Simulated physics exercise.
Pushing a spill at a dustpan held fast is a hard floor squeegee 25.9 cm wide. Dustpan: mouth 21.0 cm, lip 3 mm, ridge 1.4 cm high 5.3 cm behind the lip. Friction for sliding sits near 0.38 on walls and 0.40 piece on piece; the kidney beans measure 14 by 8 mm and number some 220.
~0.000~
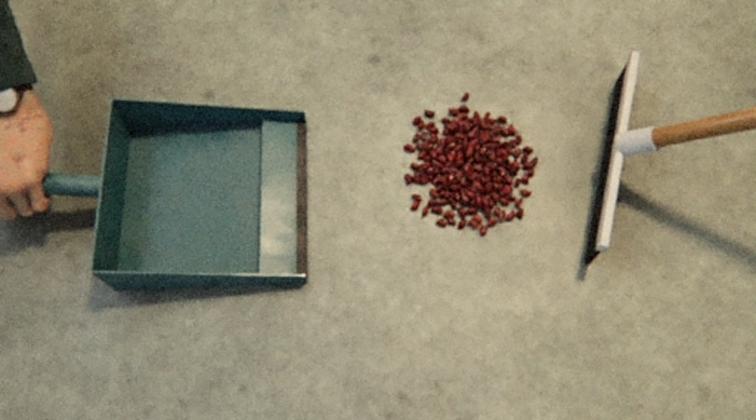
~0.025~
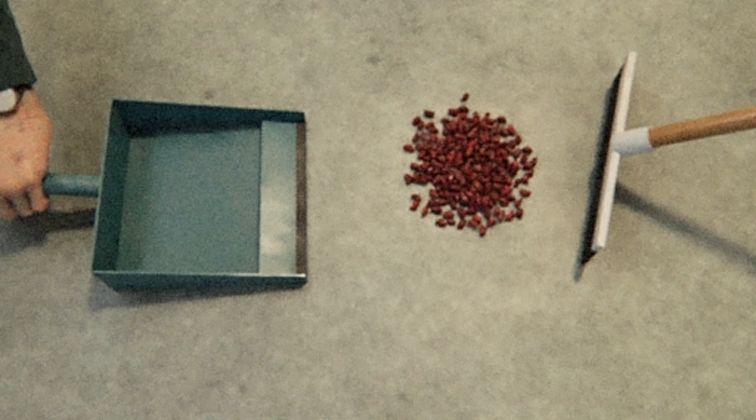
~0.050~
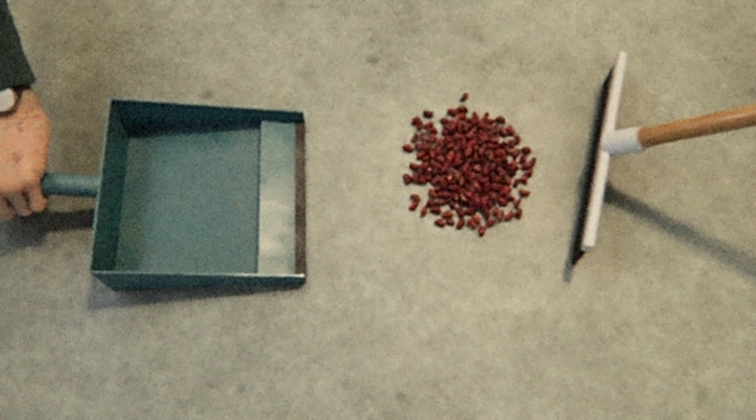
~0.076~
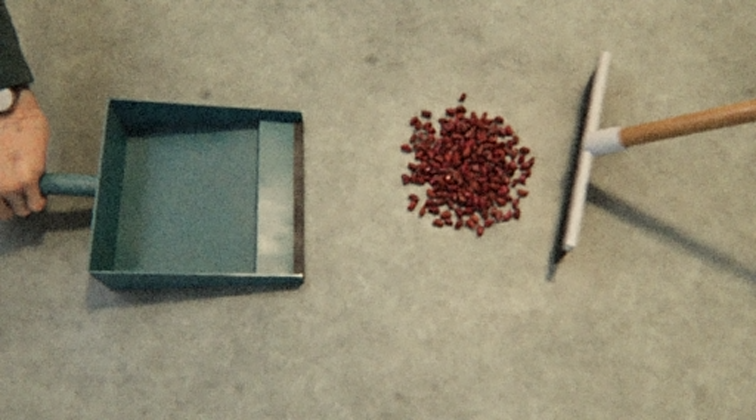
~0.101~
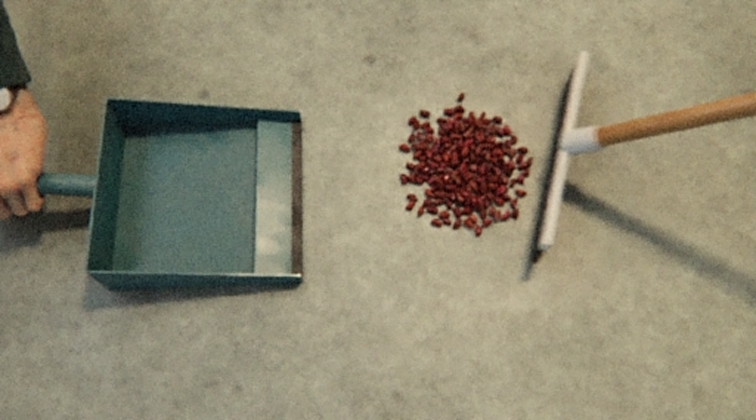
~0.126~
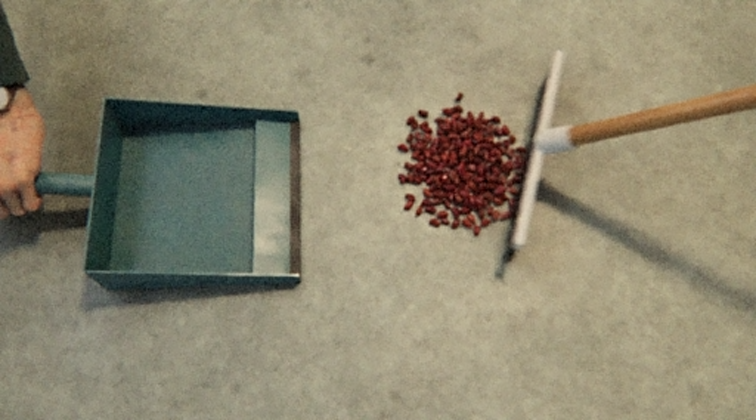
The video shows a hand holding a teal dustpan on a grey floor beside a pile of dark red beans, while a wooden-handled squeegee slides left from the right side and meets the pile's right edge.
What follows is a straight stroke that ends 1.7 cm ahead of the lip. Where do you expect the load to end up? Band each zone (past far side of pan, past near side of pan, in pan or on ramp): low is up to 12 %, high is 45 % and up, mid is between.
Past the pan's far side mid, past the pan's near side low, in the pan or on its ramp mid.
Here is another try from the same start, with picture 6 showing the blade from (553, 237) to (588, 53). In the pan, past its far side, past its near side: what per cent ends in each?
You'd see pan at 20, far at 45 and near at 0.
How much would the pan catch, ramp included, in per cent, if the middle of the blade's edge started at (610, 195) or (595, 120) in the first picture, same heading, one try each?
First try about 20 per cent, second about 30 per cent.
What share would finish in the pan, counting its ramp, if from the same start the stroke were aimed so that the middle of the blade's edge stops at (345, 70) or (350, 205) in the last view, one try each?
About 15 % and 25 %.
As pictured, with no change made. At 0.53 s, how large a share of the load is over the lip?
Some 30 per cent by that point.
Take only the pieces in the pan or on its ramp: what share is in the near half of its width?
About 30 percent of it.
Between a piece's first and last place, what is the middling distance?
The figure is about 22 cm.
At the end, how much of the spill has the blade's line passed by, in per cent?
My guess is close to 0 per cent.
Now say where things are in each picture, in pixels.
The first picture shows blade from (601, 246) to (632, 60), moved 0.0 cm, 0 of the pieces shifted so far; middle of the pieces at (469, 166); pan at (199, 202).
The second picture shows blade from (598, 246) to (629, 60), moved 0.3 cm, 0 of the pieces shifted so far; middle of the pieces at (469, 166).
The third picture shows blade from (587, 246) to (620, 60), moved 1.4 cm, 0 of the pieces shifted so far; middle of the pieces at (468, 166).
The fourth picture shows blade from (569, 246) to (603, 60), moved 3.2 cm, 0 of the pieces shifted so far; middle of the pieces at (466, 166).
The fifth picture shows blade from (545, 245) to (581, 59), moved 5.7 cm, 0 of the pieces shifted so far; middle of the pieces at (464, 166).
The sixth picture shows blade from (518, 244) to (557, 59), moved 8.4 cm, 2 of the pieces shifted so far; middle of the pieces at (463, 166); pan at (192, 202). The blade's pace is about 1.11 m/s, heading 4 degrees away from the viewer's side.
After 0.24 s, middle of the blade 16 cm from the lip; 0 % over the lip, far side 15 %, near side 0 %.
After 0.31 s, middle of the blade 8 cm from the lip; 0 % over the lip, far side 30 %, near side 0 %.
Then, at 0.53 s, middle of the blade 6 cm from the lip; 30 % over the lip, far side 40 %, near side 0 %.
By 2.4 s all is still; far side 35 %, near side 0 %, pan 30 %, in front of the lip or behind the blade 35 %.
